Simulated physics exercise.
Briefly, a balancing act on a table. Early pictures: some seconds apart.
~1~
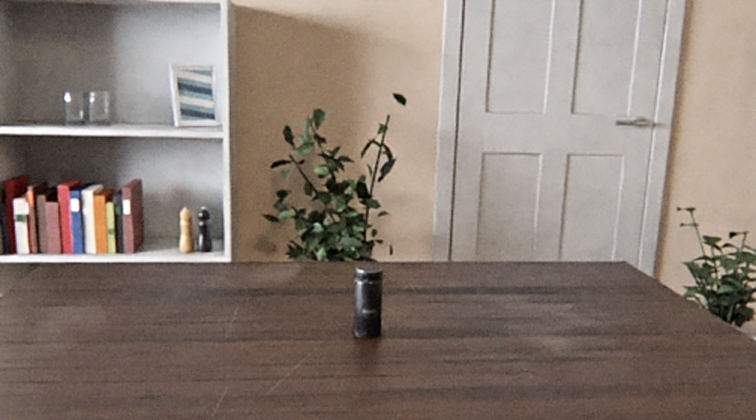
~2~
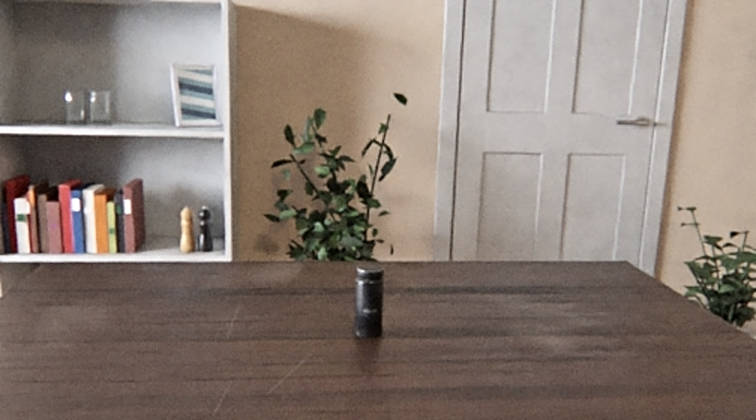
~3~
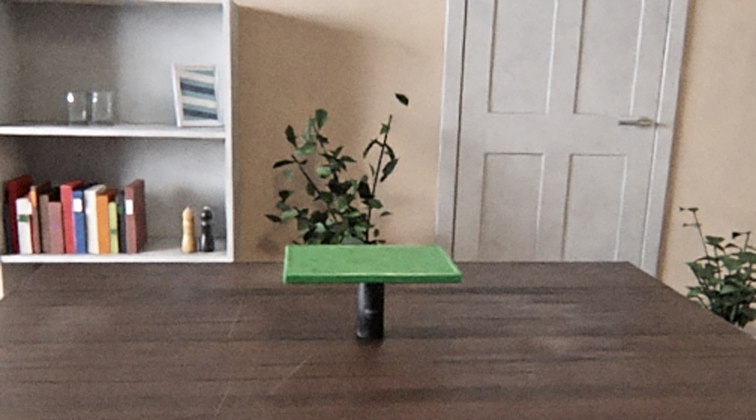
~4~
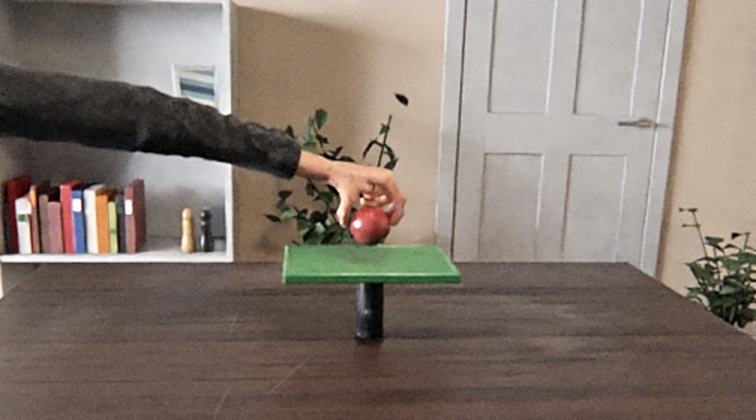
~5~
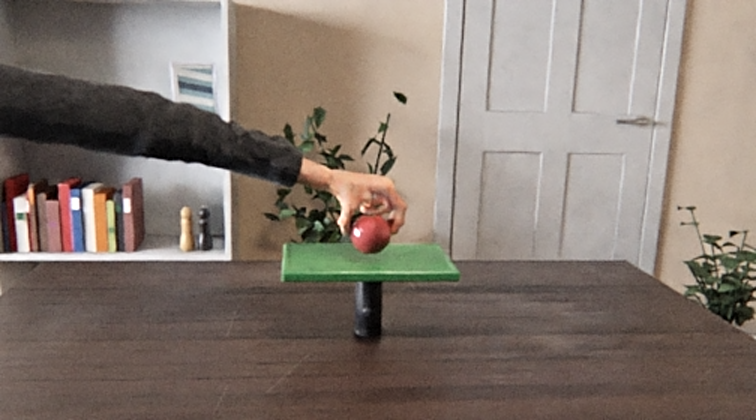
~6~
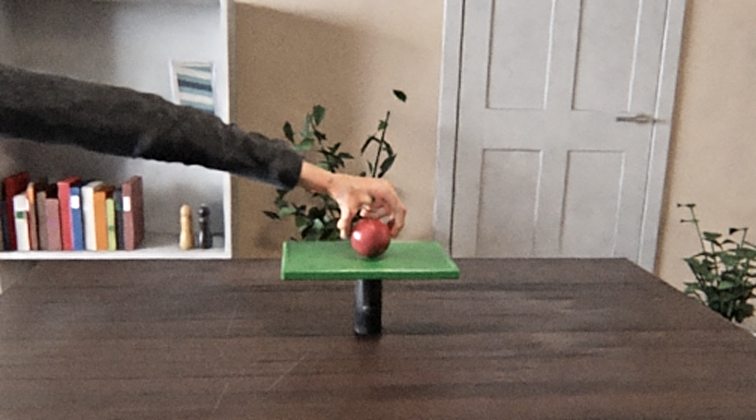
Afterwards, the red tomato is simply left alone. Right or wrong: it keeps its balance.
Right.
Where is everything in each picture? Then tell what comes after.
In the first picture, the last thing is not in view yet.
In the second picture, the last thing is not in view yet.
In the third picture, the last thing is not in view yet; green lid (369, 263).
The fourth picture shows coming down; red tomato (370, 226); green lid (369, 263).
The fifth picture shows coming down; red tomato (371, 234); green lid (367, 262).
The sixth picture shows set down, still held; red tomato (371, 237); green lid (367, 259).
Then, 0.30 s after the last picture, nothing has stirred.
Then, 0.70 s after the last picture, red tomato resting near (371, 238).
At rest, all 3 in place. Seen from the same camera at the end, red tomato near (371, 238). The stack stays up.
